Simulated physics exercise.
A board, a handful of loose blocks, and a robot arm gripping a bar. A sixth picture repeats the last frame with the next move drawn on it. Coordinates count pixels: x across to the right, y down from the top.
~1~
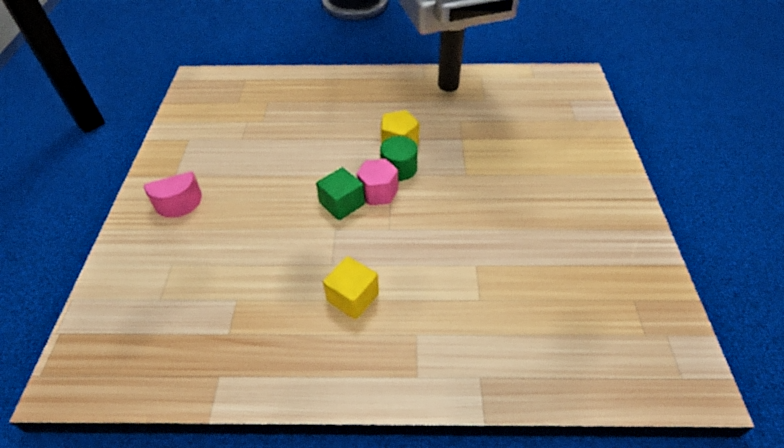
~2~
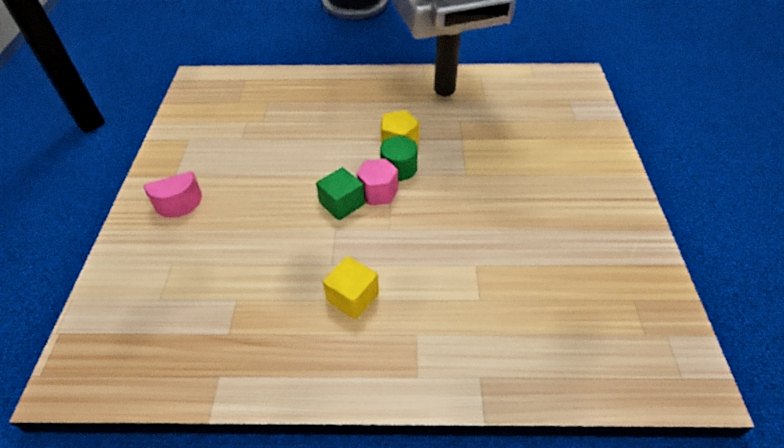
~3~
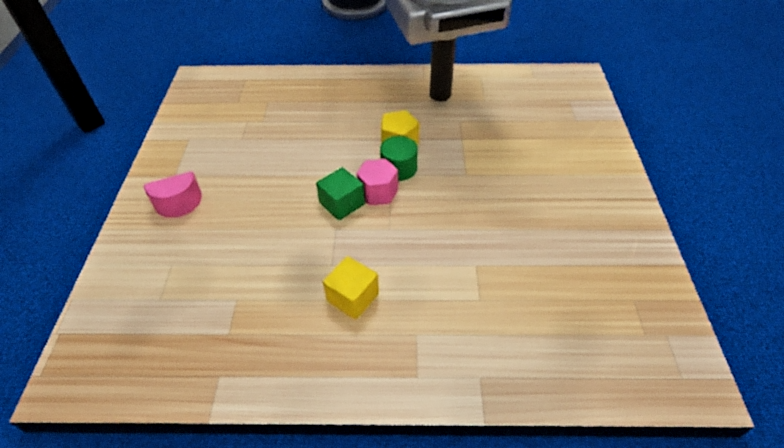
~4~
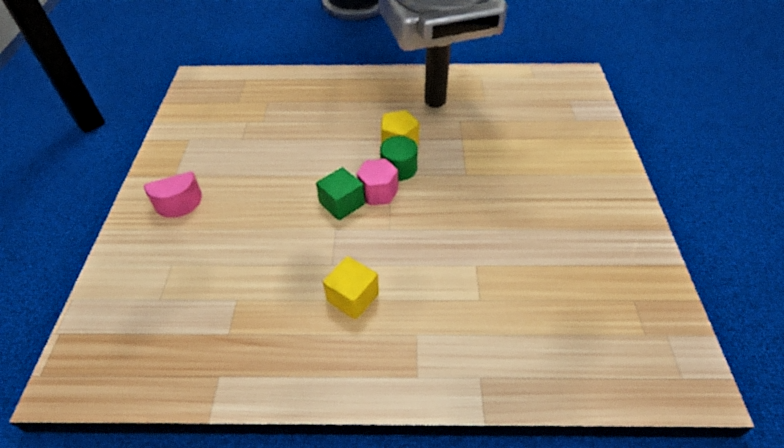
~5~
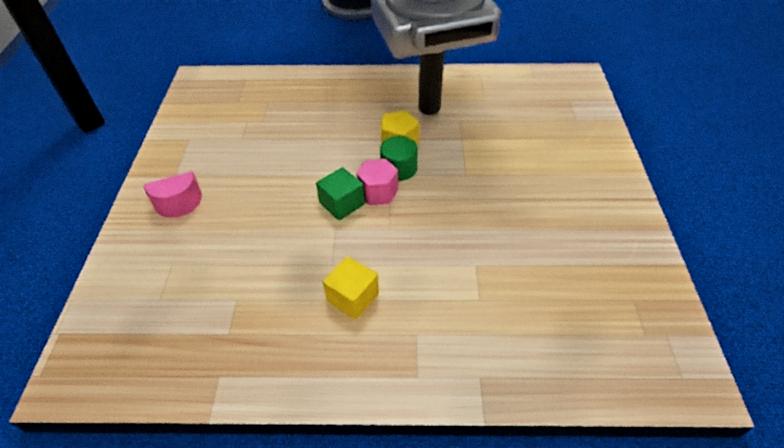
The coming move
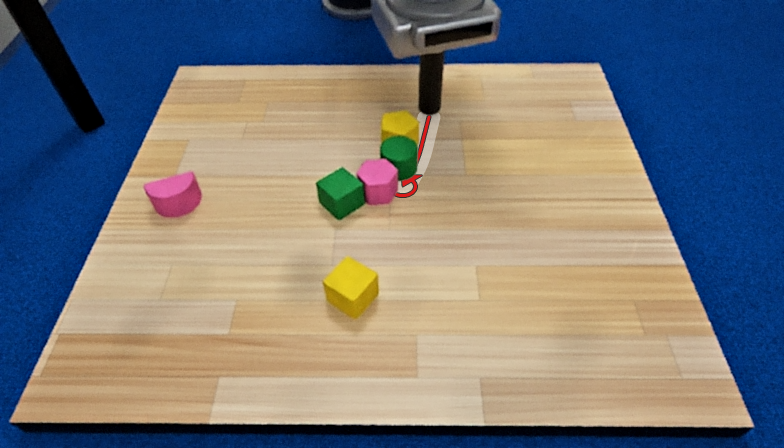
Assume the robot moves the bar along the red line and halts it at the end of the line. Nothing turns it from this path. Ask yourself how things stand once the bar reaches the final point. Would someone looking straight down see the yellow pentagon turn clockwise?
Final answer: Yes.
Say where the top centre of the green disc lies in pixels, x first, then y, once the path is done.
Close to (370, 164).
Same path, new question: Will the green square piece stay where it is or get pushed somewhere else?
By the time the path is finished, it has moved at least a centimetre.
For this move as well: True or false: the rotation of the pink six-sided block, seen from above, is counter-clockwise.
Verdict: True.
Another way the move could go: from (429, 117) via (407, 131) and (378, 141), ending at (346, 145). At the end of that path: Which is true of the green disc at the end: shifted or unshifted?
It gets pushed out of place.
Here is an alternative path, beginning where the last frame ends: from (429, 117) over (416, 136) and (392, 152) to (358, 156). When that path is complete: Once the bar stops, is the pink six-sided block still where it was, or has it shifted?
By the last moment of the path, the pink six-sided block has shifted.
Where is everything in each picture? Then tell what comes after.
In the first frame, bar tip (448, 87); block tops, green square piece (339, 183); pink six-sided block (377, 171); yellow pentagon (399, 121); green disc (399, 147).
In the second frame, bar (445, 91); blocks unchanged.
In the third frame, bar (440, 96); blocks unchanged.
In the fourth frame, bar (435, 102); blocks unchanged.
In the fifth frame, bar (429, 109); green square piece (339, 183); pink six-sided block (377, 171); yellow pentagon (399, 121); green disc (399, 147).
Path on the board, from (429, 117) via (423, 138) and (416, 162), ending at (403, 186).
What follows on the original path. One third of the way, bar (424, 131); yellow pentagon (396, 123), turned 15° clockwise; green disc (398, 149).
Two thirds of the way, bar (416, 155); green square piece (334, 187), turned 20° clockwise; pink six-sided block (371, 177), turned 15° anticlockwise; yellow pentagon (391, 126), turned 40° clockwise; green disc (391, 154).
At the end, bar (403, 179); green square piece (324, 192), turned 35° clockwise; pink six-sided block (362, 192), turned 35° anticlockwise; yellow pentagon (391, 126), turned 40° clockwise; green disc (370, 164).
